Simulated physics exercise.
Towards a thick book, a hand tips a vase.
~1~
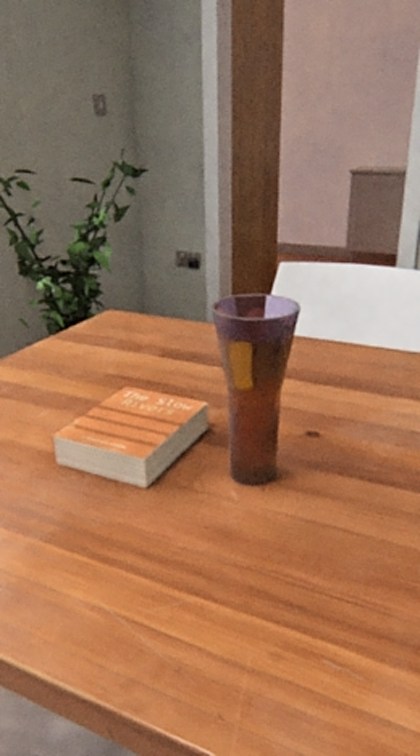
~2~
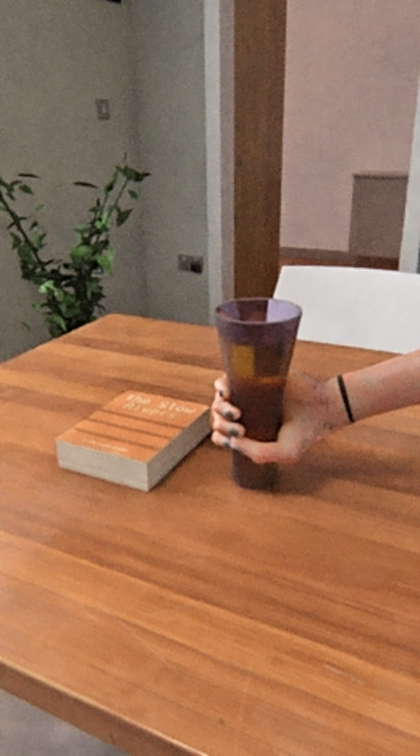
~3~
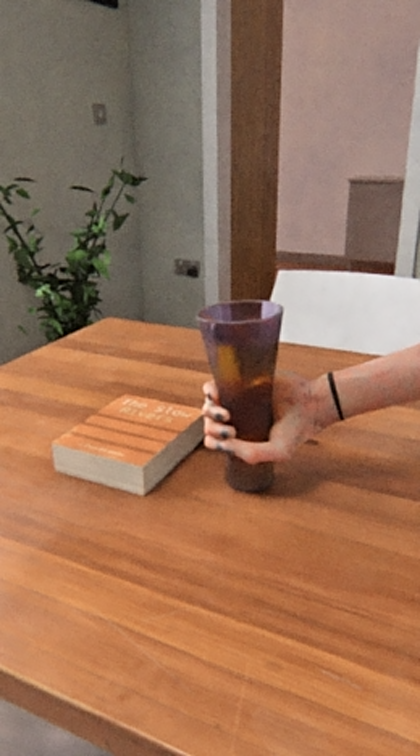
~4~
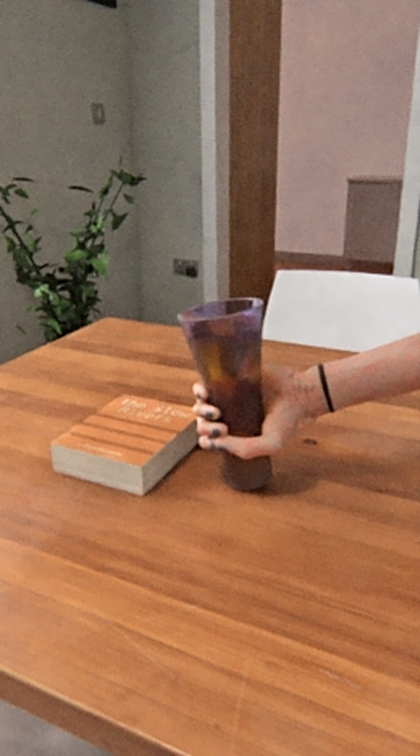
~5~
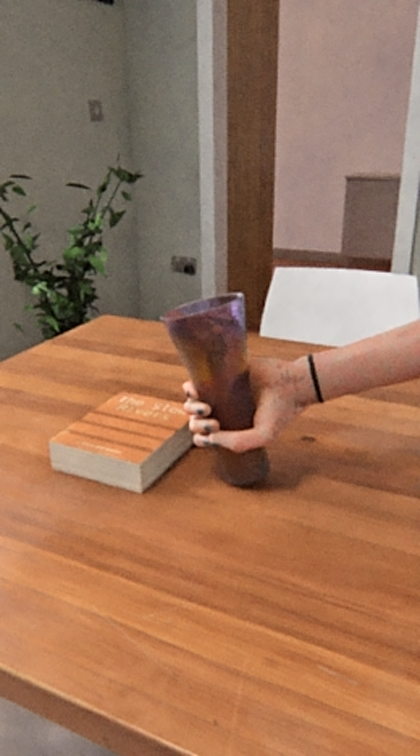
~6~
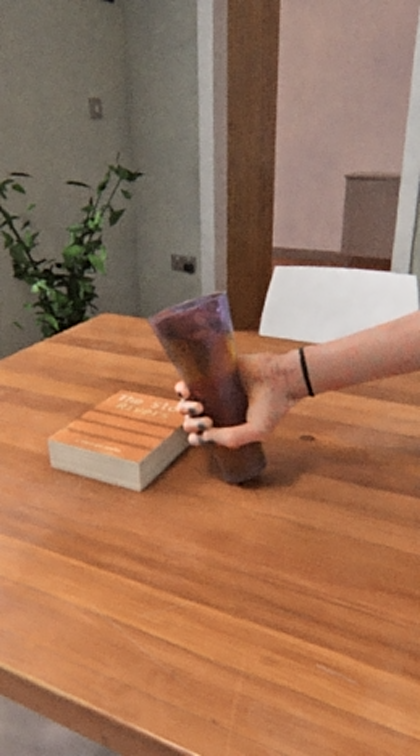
At first, a tall purple and amber vase stands upright on a wooden table beside a thick orange-covered book. A hand with a dark band on its wrist reaches in from the right and grasps the vase. It then gradually tilts the vase leftward on its foot, its top moving towards the book.
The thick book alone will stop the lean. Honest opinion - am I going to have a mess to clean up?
Yes, some comes out.
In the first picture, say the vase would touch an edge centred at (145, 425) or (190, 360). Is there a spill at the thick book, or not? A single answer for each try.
Some spilt, then no spill.
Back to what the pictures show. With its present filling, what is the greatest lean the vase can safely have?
Around 35 degrees, I'd say.
Next, the vase leans by about 40°; it has slopped over; nearly all of the apple juice is inside.
After that, the vase leans by about 55°; it has slopped over; about three quarters of the apple juice is inside.
Finally, the vase leans by about 60°, against the thick book; it has slopped over; about two thirds of the apple juice is inside.
